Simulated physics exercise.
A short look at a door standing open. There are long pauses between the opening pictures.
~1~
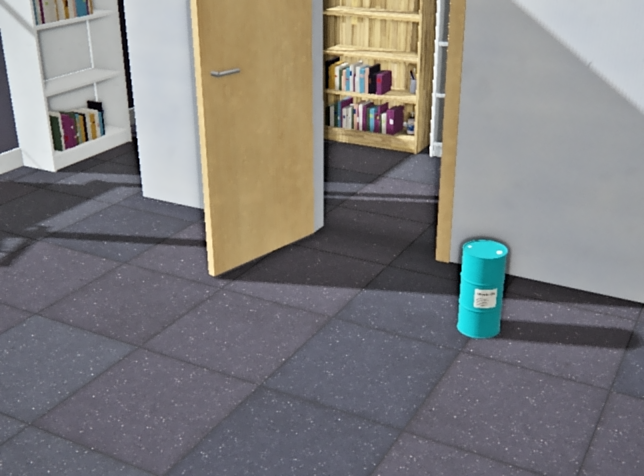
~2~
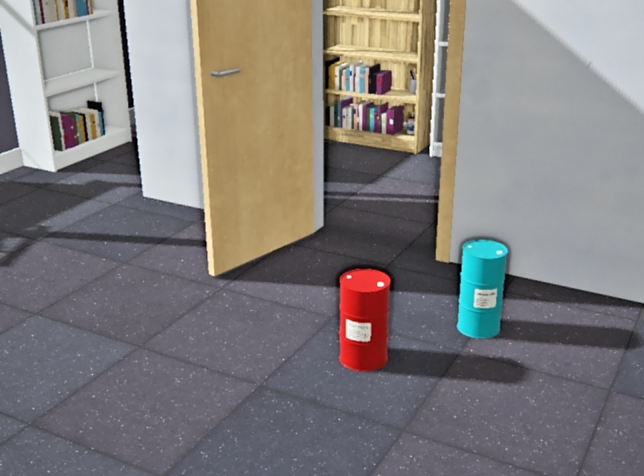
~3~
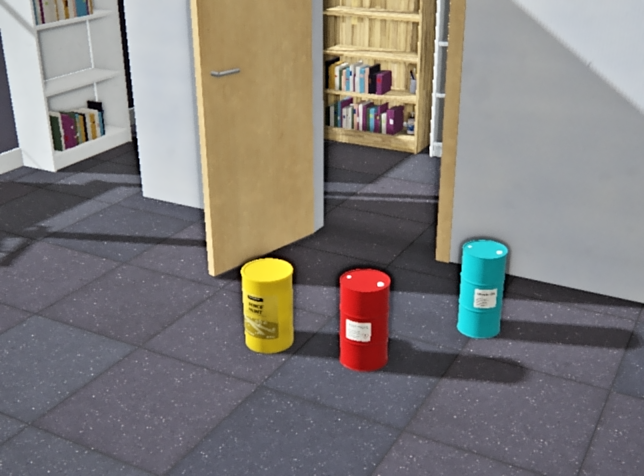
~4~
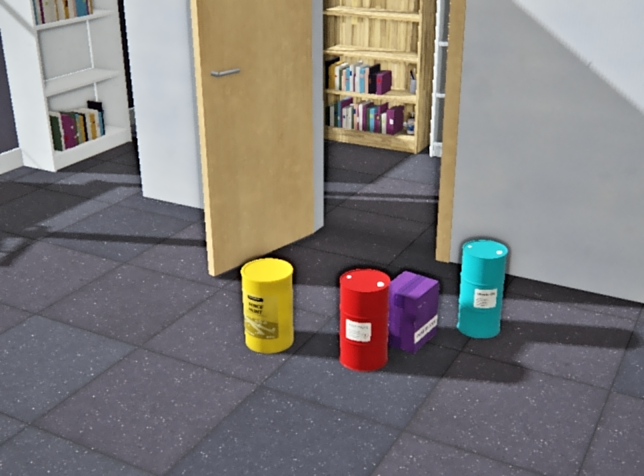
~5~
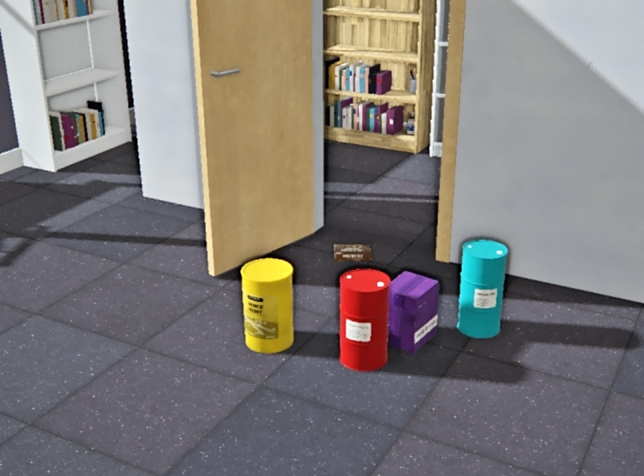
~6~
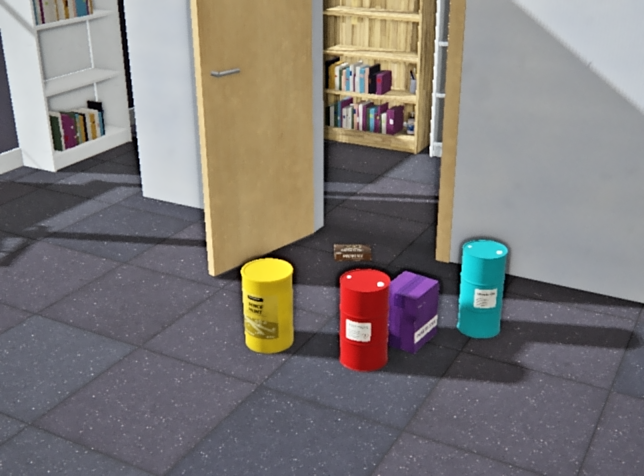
By an open door, red, yellow, purple and brown items appear in turn near a turquoise canister.
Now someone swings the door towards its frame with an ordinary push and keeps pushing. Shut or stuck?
The door shuts.
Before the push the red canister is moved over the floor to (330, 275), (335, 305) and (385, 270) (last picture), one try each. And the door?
First try: It is blocked; second try: It shuts; third try: It stops short.
Then, 0.80 s after the last picture, open by 79°.
Then, 1.60 s after the last picture, open by 42°; brown packet slid a little near (355, 252).
Then, 2.00 s after the last picture, open by 24°; brown packet slid about its own width near (373, 247).
Then, 2.40 s after the last picture, open by 6°; brown packet slid about its own width near (388, 241).
At rest, open by 0°; moved from the start, brown packet; the other 4 in place. Seen from the same camera at the end, brown packet near (393, 239).
